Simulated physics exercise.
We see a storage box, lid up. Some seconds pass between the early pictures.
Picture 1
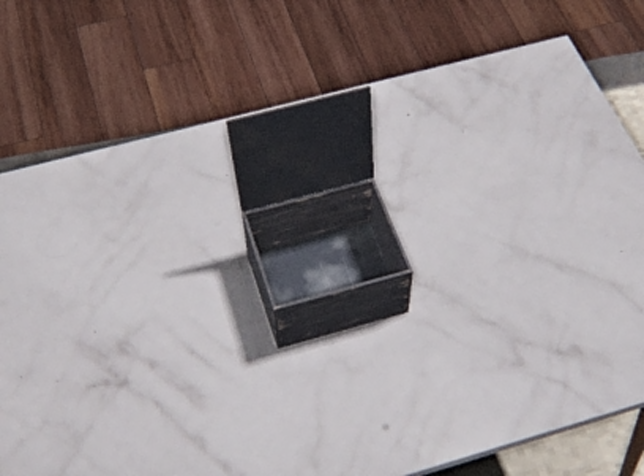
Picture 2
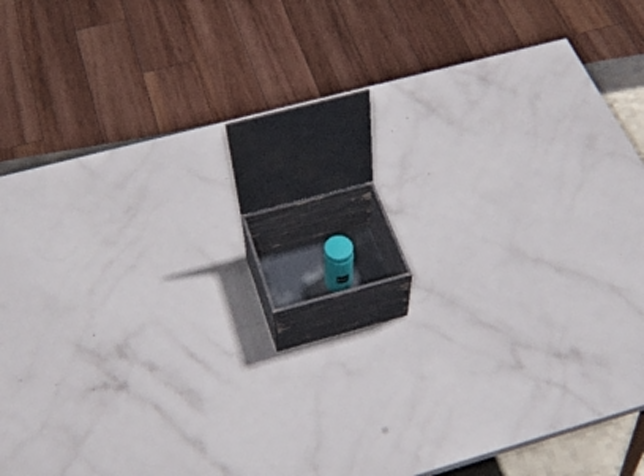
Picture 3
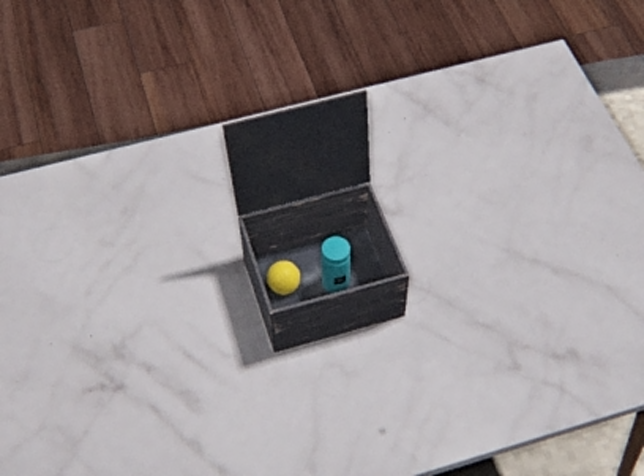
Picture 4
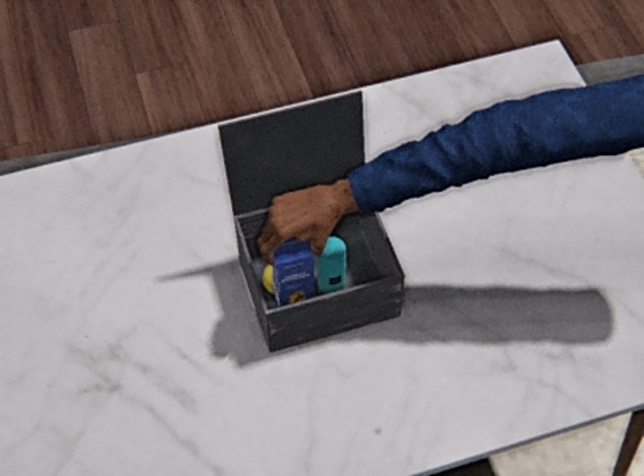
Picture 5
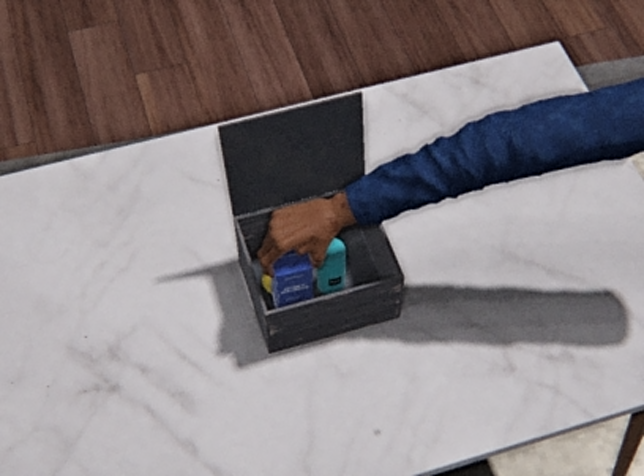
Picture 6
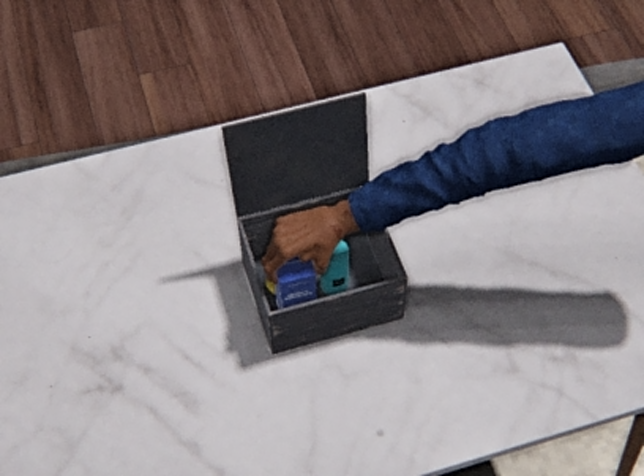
Hand in a blue sleeve lowering a blue carton into an open dark box already holding a teal container and yellow lemon.
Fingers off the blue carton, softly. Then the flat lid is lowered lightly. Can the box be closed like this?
Here the lid will not close.
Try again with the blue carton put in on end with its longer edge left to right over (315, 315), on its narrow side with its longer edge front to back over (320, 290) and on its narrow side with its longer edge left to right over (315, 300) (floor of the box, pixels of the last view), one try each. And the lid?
In the first case it will not close; in the second case it closes; in the third case it closes.
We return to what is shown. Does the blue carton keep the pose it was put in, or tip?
The blue carton keeps its pose.
Then, 1.40 s on from there, lid 76° above the rim.
Then, 1.70 s on from there, lid 46° above the rim.
In the end, lid 17° above the rim; all 3 unmoved. At the end, from the last picture's camera, blue carton near (296, 293).
